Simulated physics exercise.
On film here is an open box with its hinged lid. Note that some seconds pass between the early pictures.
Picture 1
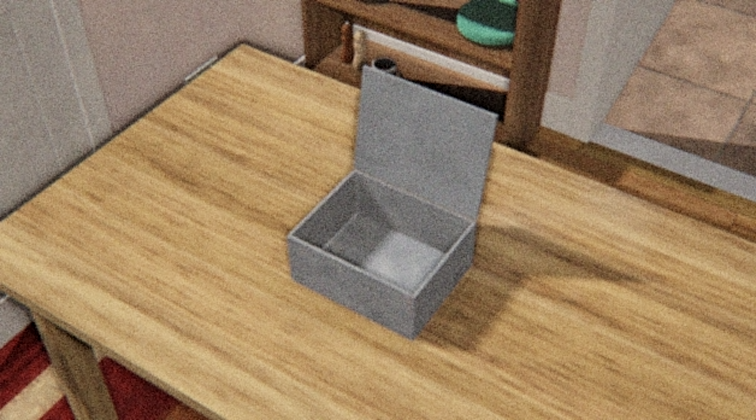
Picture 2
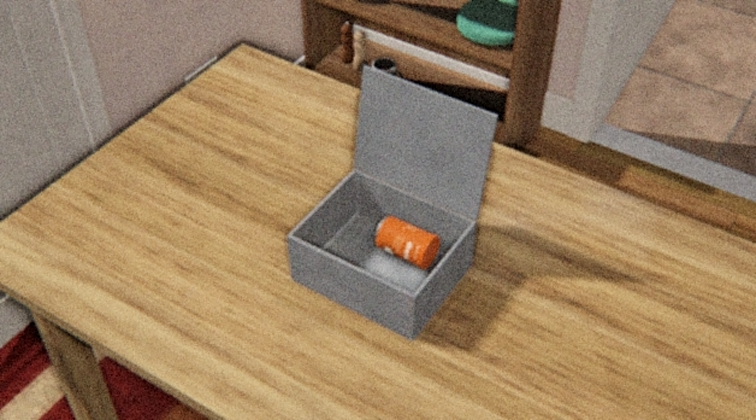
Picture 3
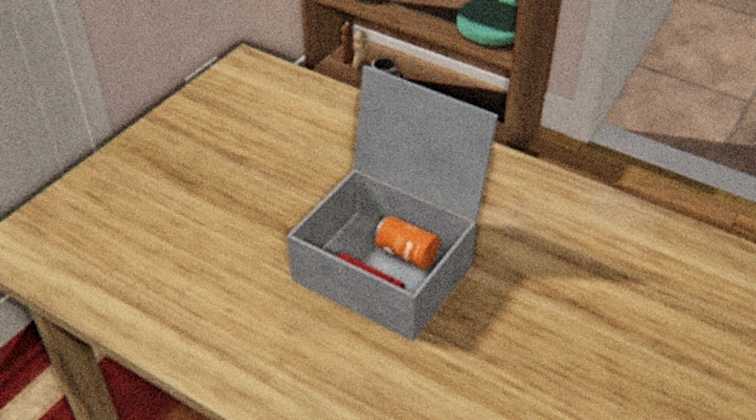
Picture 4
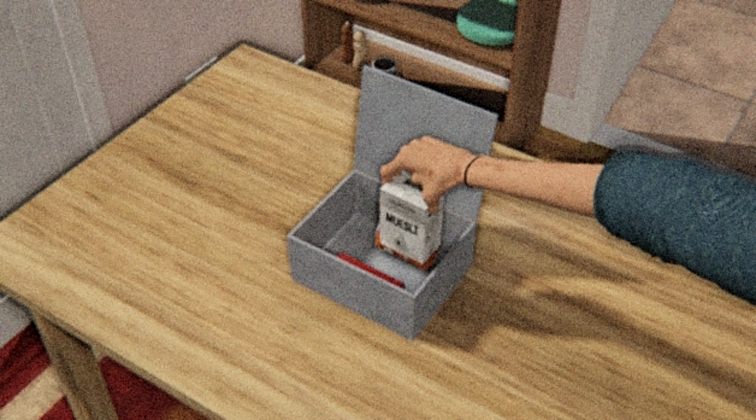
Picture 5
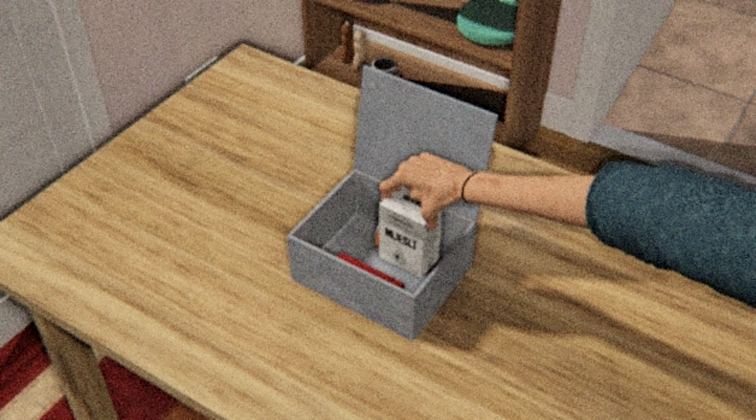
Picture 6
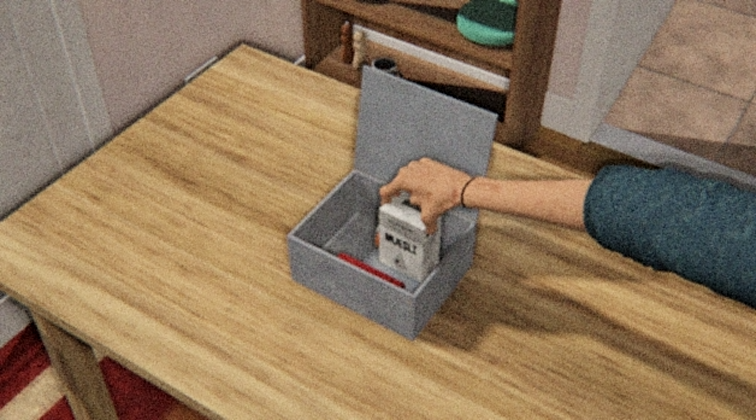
A hand lowering a white muesli packet into an open grey box after an orange can and a red object appear inside.
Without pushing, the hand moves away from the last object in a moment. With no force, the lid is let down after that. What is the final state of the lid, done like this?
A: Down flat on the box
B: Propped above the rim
B.
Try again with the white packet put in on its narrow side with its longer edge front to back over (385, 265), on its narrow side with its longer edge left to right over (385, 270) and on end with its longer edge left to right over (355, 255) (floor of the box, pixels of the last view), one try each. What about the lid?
First try: A gap remains; second try: No gap; third try: A gap remains.
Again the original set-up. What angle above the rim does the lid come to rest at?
Near 12°.
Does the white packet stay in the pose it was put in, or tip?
Looking at the last picture, it sits at an angle.
Then, 1.20 s after the last picture, lid 85° above the rim; white packet tipped 54° from how it was near (413, 261); red shaker rolled about its own width.
Then, 1.70 s after the last picture, lid 41° above the rim; white packet tipped 54° from how it was near (413, 261); red shaker rolled about its own width.
At rest, lid 13° above the rim; tipped over in the box, white packet; the other 2 in place. Seen from the same camera at the end, white packet near (413, 262).
